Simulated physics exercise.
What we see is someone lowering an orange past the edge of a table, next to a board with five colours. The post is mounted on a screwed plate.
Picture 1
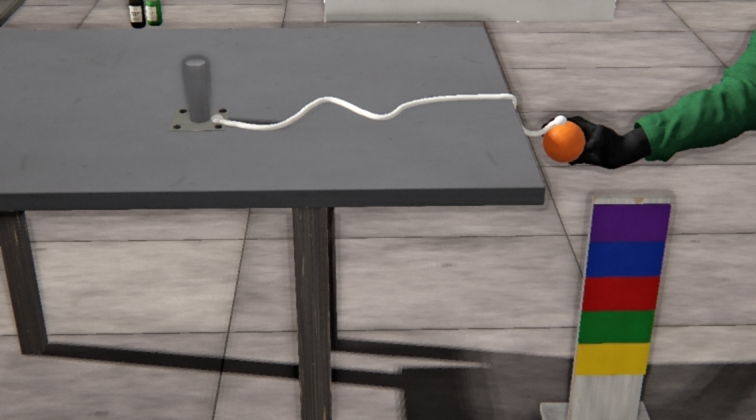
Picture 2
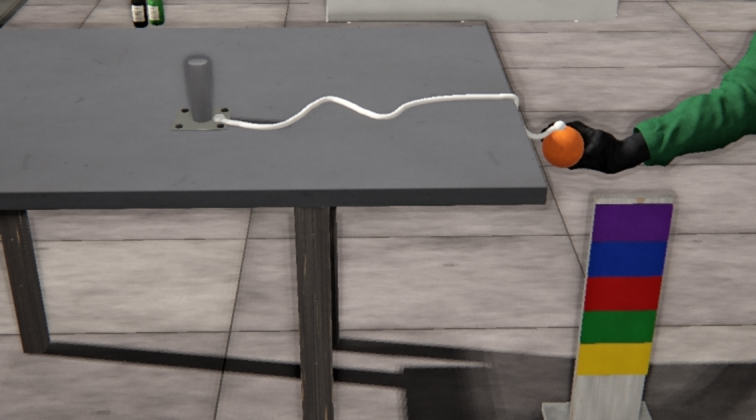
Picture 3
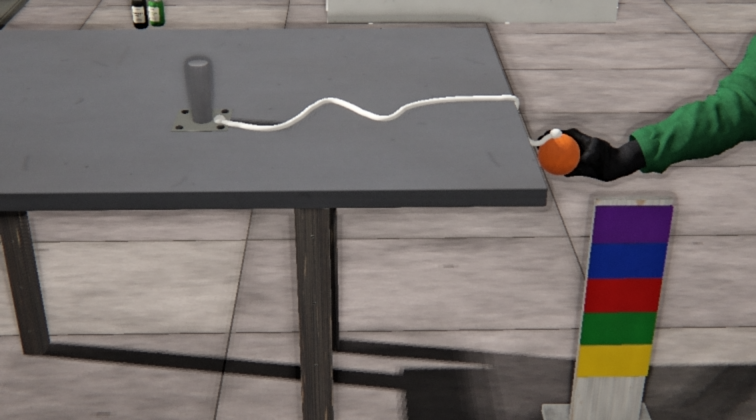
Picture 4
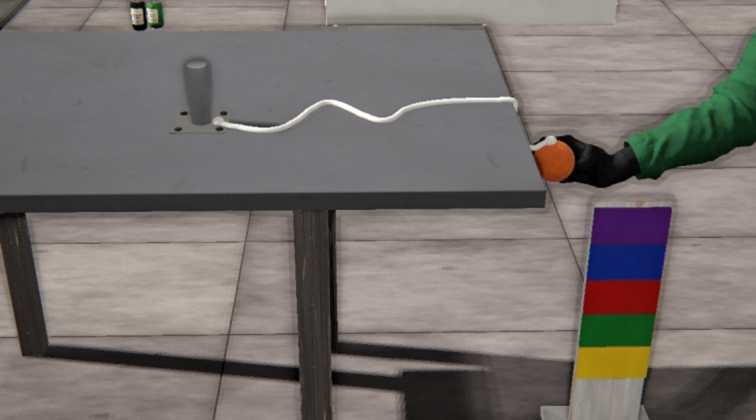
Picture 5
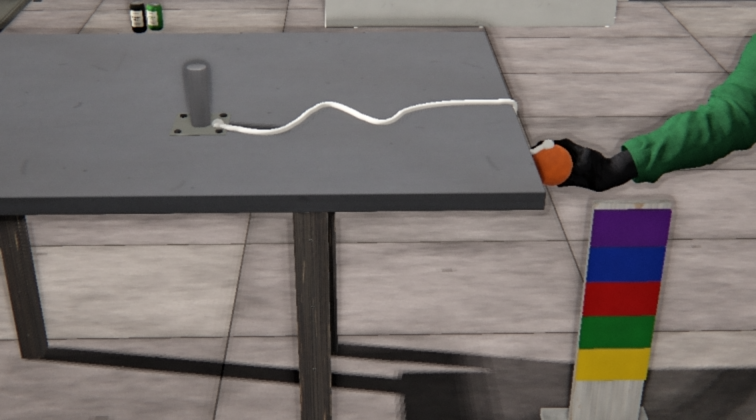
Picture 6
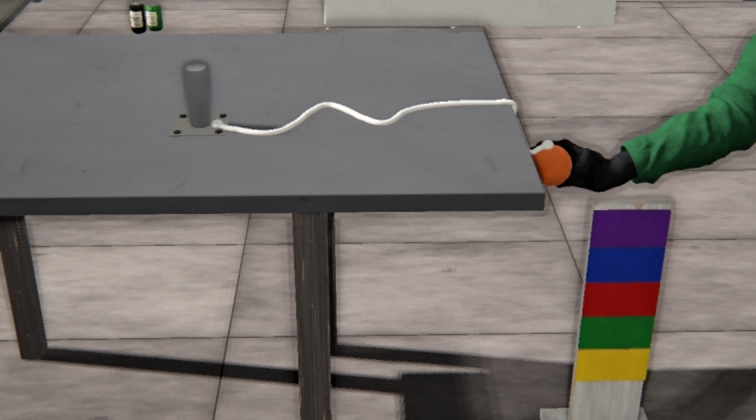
A black-gloved hand held an orange ball on a white cord beside a gray table and lowered it slightly toward the table's edge, then kept nearly still above a color-striped board.
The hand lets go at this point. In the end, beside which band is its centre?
Beside blue.
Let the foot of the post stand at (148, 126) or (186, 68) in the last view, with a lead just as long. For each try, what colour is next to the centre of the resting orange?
Answer, in order: Purple, purple.
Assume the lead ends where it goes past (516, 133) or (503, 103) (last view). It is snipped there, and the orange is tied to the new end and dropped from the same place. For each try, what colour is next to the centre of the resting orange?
One after the other, purple; none, it hangs higher.
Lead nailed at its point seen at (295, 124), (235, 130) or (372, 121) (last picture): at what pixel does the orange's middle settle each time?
Results: (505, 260); (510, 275); (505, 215).
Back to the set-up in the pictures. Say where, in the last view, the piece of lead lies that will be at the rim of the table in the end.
At (432, 106), roughly.
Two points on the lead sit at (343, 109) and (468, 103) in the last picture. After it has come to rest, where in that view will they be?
The first one ends up at (389, 115) and the second one at (513, 146).
Soon after, orange near (530, 262); level with blue.
Then, orange near (487, 268); level with blue.
Further on, orange near (499, 272); level with blue.
At rest, orange near (507, 272); level with blue. Its centre hangs level with the blue band.
